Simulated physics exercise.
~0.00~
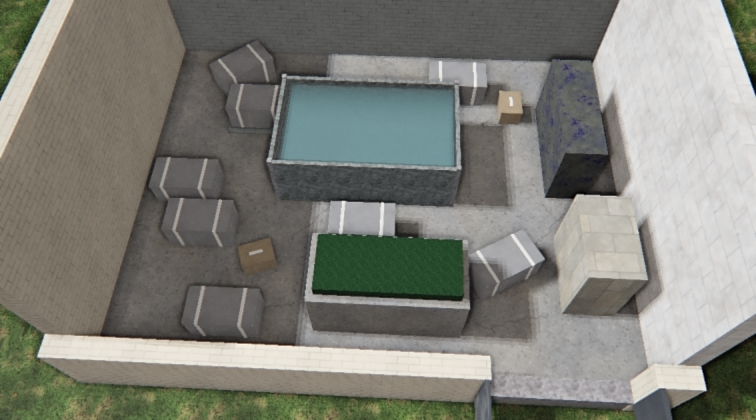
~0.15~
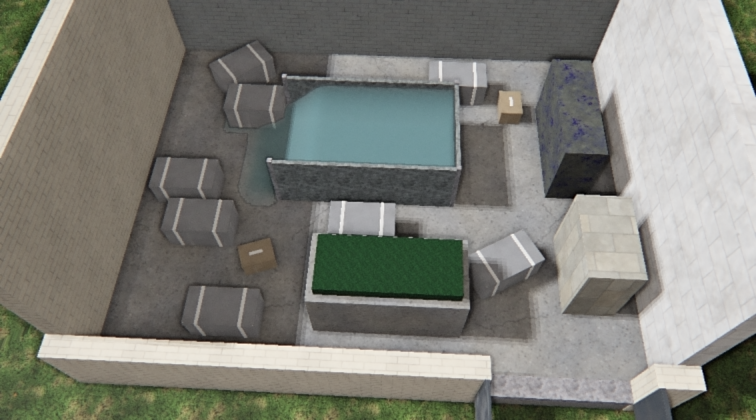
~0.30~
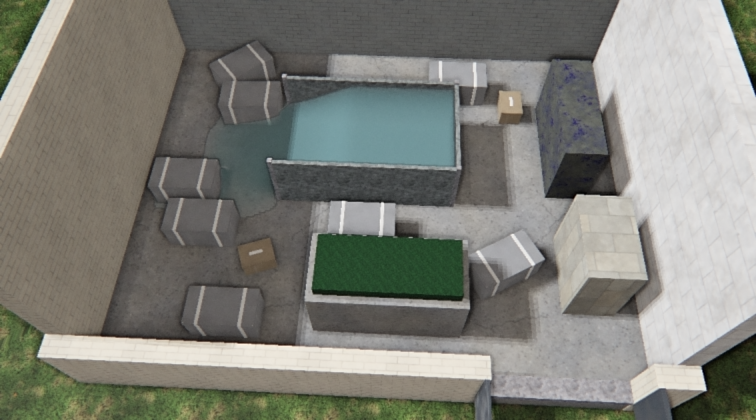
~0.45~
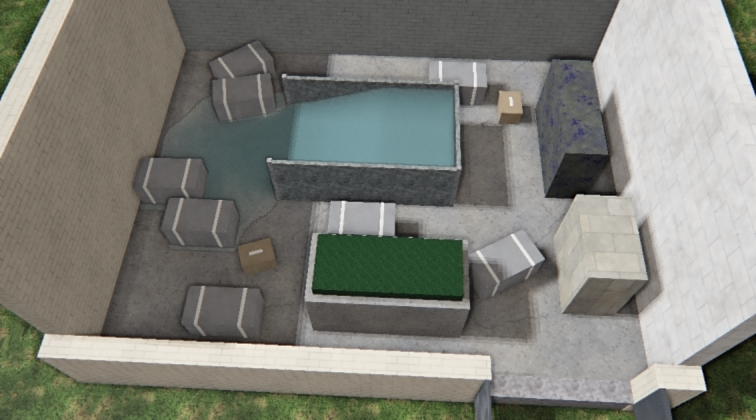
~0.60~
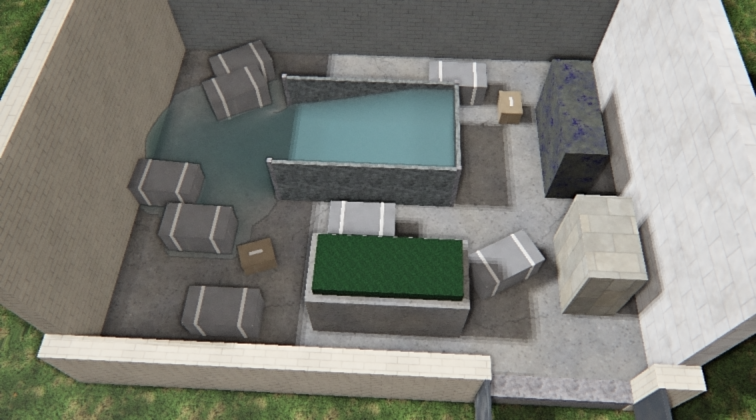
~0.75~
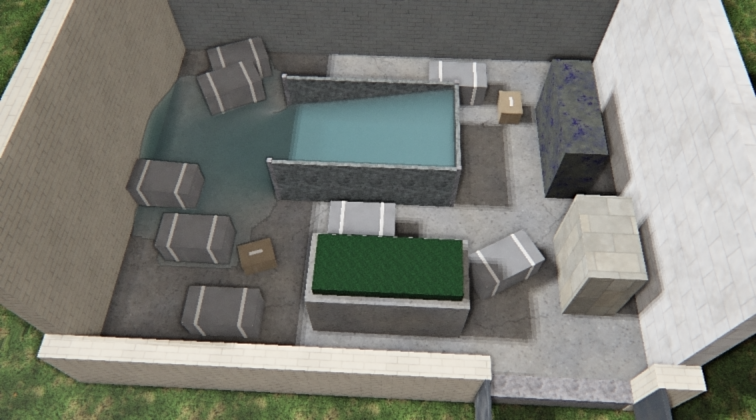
The footage shows a walled court where the left side of a raised pool opens and water spreads across the paving to the left wall, shifting several nearby grey trunks a short way while the rest stay put.
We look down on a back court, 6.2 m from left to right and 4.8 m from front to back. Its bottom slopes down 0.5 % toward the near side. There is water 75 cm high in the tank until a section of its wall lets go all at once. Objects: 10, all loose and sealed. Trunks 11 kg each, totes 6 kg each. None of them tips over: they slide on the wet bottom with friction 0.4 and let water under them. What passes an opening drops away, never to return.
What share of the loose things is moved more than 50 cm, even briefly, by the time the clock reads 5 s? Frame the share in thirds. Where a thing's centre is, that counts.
That comes to two thirds or more.
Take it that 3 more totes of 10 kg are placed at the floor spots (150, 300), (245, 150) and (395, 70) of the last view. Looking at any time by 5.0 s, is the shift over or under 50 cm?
Note, in sequence: Over threshold; over threshold; over threshold.
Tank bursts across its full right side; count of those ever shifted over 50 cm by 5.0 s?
Then it comes to 4 of them.
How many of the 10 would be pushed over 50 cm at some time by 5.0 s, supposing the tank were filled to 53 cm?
So the tally would be 6.
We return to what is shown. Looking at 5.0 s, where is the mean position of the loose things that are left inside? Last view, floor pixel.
I'd say about (404, 178) in the last view.
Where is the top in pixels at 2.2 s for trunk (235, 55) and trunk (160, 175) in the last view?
Near (277, 46) and (145, 296).
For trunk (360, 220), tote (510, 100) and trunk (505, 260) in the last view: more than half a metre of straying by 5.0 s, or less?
Listed in sequence: Lower; lower; lower for the last.
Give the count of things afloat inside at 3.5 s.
It comes to 6 of them.
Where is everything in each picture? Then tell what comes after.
A trunk at (257, 97), on the bottom; a trunk at (184, 173), on the bottom; 2.9 m2 under water; 0 of 10 have shifted, in the first picture.
A trunk at (255, 97), on the bottom; a trunk at (184, 173) rests on the ground; 3.8 m2 under water; 0 of 10 have shifted, in the second picture.
A trunk at (250, 93), on the bottom, 13 cm from its start; a trunk at (183, 173), on the bottom; water covers 4.7 m2; 1 of 10 have shifted, in the third picture.
A trunk at (242, 89), on the bottom, 27 cm from its start; a trunk at (167, 173), on the bottom, 21 cm from its start; water covers 5.9 m2; 2 of 10 have shifted, in the fourth picture.
A trunk at (235, 84) floats, 42 cm from its start; a trunk at (163, 176) rests on the ground, 25 cm from its start; 6.9 m2 under water; 3 of 10 have shifted, in the fifth picture.
A trunk at (229, 78) floats, 54 cm from its start; a trunk at (162, 176), afloat, 26 cm from its start; 7.7 m2 under water; 4 of 10 have shifted, in the sixth picture.
After 1.1 s 2 of 10 are over 50 cm from their spots; 2 afloat.
After 2.2 s 4 of 10 are over 50 cm from their spots; 2 afloat.
After 3.5 s 5 of 10 are over 50 cm from their spots; 6 afloat.
After 5.0 s 7 of 10 are over 50 cm from their spots, and 7 have been at some point; 8 afloat.
